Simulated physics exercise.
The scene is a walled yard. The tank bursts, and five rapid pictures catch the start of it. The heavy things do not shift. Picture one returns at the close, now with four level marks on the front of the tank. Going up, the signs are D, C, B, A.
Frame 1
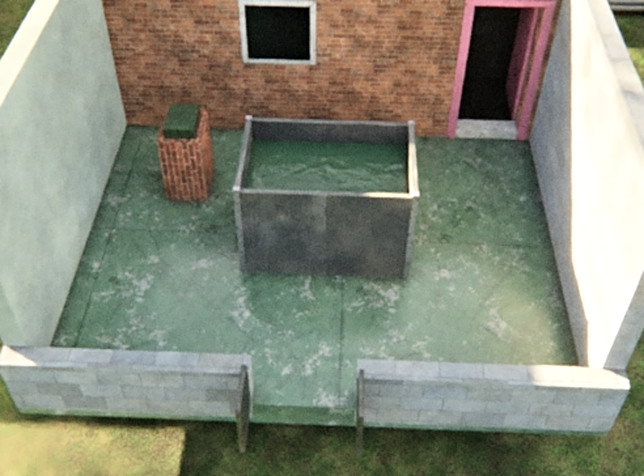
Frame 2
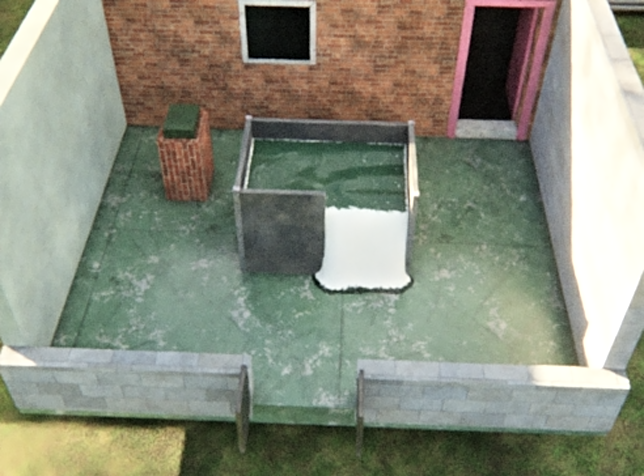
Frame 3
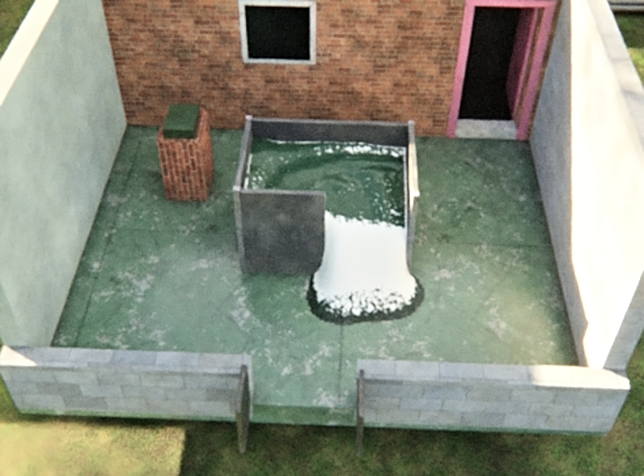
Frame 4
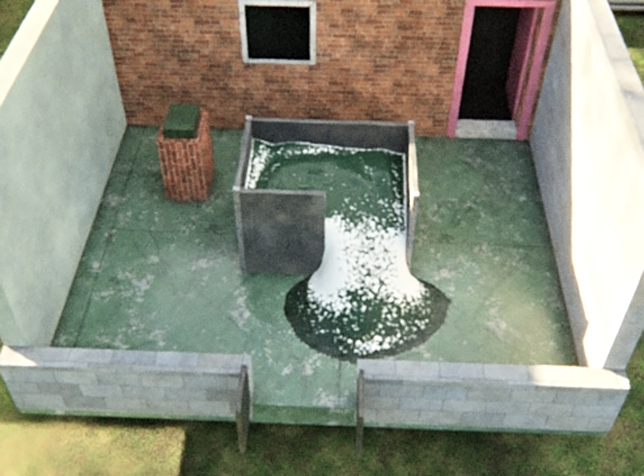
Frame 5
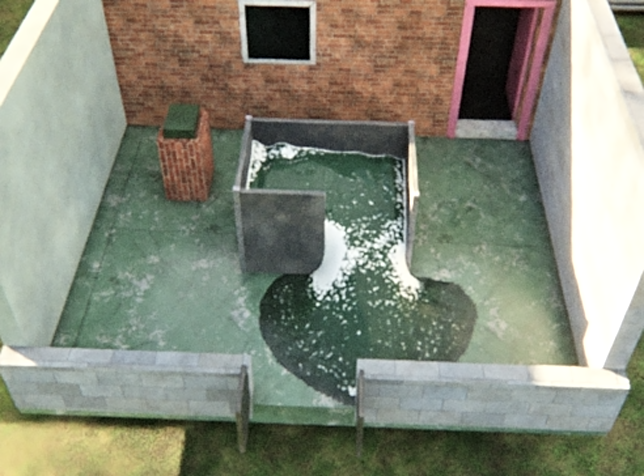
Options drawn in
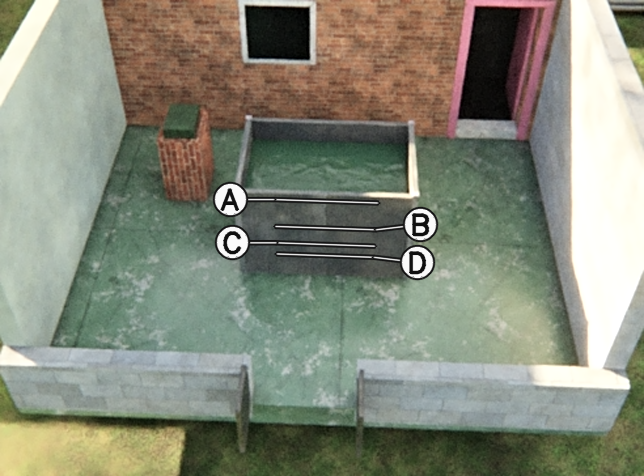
A grey tank in a walled yard opens at its front right and water pours out, spreading across the ground.
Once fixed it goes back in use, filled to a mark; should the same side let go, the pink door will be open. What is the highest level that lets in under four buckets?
The answer is line B.
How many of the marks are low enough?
Three.
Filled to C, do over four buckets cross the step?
No, that is safe.
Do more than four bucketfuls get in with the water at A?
Yes, it does.
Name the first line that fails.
The answer is A.
On the marked copy, A at (326, 201); B at (325, 228); C at (325, 244); D at (325, 255); from the bottom up D, C, B, A.
For line A, about 12 bucketfuls get in.
For line B, a bucket or two gets in.
For line C, nothing gets over.
For line D, nothing gets over.
